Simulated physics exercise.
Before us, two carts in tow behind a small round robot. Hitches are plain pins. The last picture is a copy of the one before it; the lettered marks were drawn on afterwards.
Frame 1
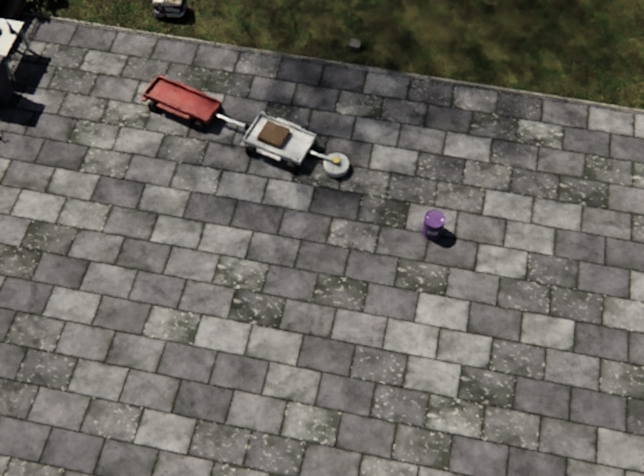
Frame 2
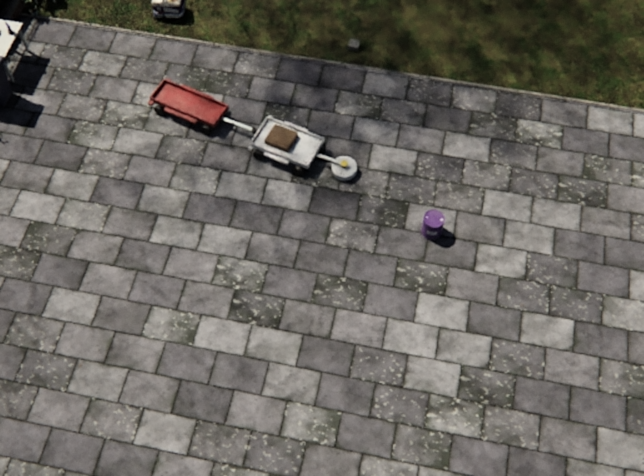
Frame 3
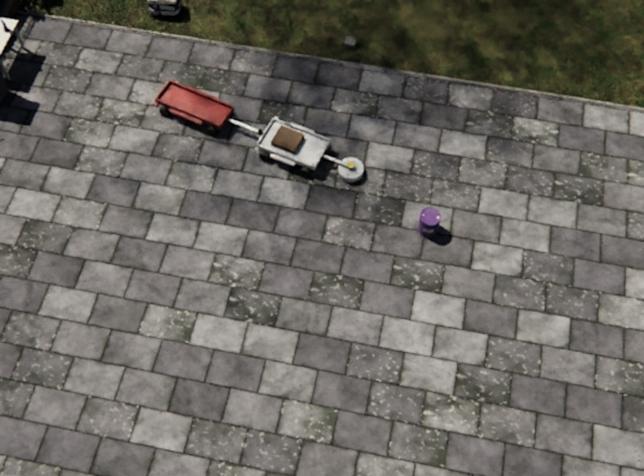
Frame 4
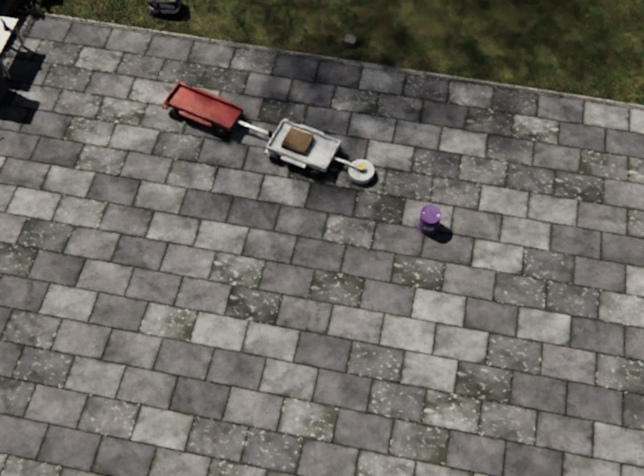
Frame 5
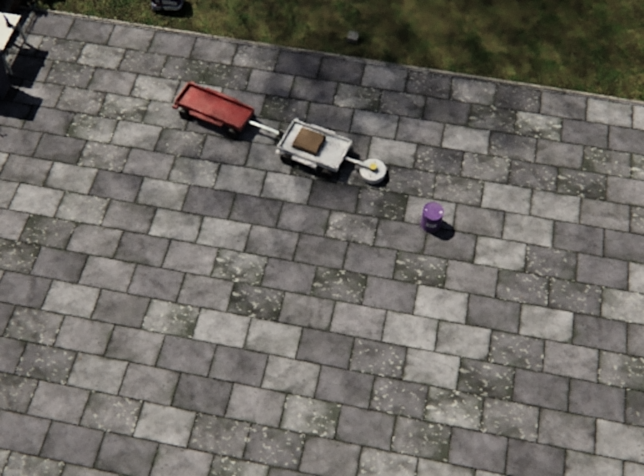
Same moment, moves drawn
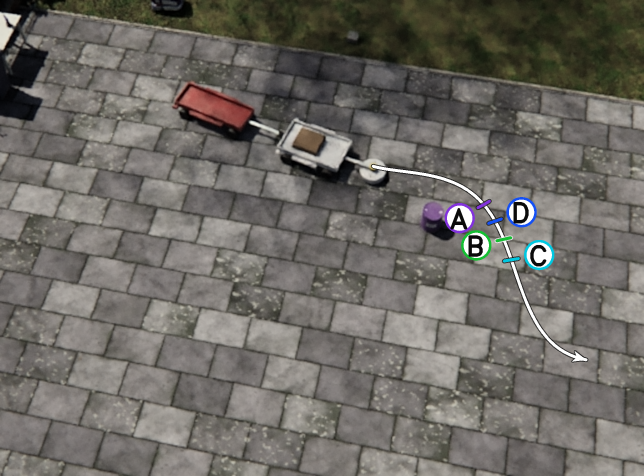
The clip opens on a grey stone pavement beside grass, where a small round white robot has a white cart carrying a brown block and a red cart in tow. The linked line moves slowly rightward and slightly down, drawing closer to a purple keg that stays in place on the paving.
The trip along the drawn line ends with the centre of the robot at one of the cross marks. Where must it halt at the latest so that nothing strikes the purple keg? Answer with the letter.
Stop at D.
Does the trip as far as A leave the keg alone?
Yes.
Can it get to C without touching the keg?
No.
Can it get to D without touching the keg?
Yes.
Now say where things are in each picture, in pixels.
In the first frame, purple keg (432, 231); robot (336, 164); white cart (280, 139).
In the second frame, robot (344, 167); white cart (287, 142); red cart (189, 103); purple keg (431, 231).
In the third frame, robot (351, 169); white cart (294, 144); red cart (194, 105); purple keg (428, 229).
In the fourth frame, robot (361, 171); white cart (304, 146); red cart (204, 107); purple keg (428, 227).
In the fifth frame, robot (373, 170); white cart (315, 145); red cart (214, 107); purple keg (431, 224).
On the marked copy, A at (484, 205); B at (504, 239); C at (511, 260); D at (495, 221); the route from (373, 166) via (501, 234) to (586, 360).
Following D. Soon after the start, robot (421, 178), last cart (255, 122).
Later, robot (467, 195), last cart (298, 138).
In the end, robot (494, 225), last cart (332, 149); nothing has been touched.
As for the rest, A is safe but short; B is too far, the keg has been hit; C is too far, the keg has been hit.
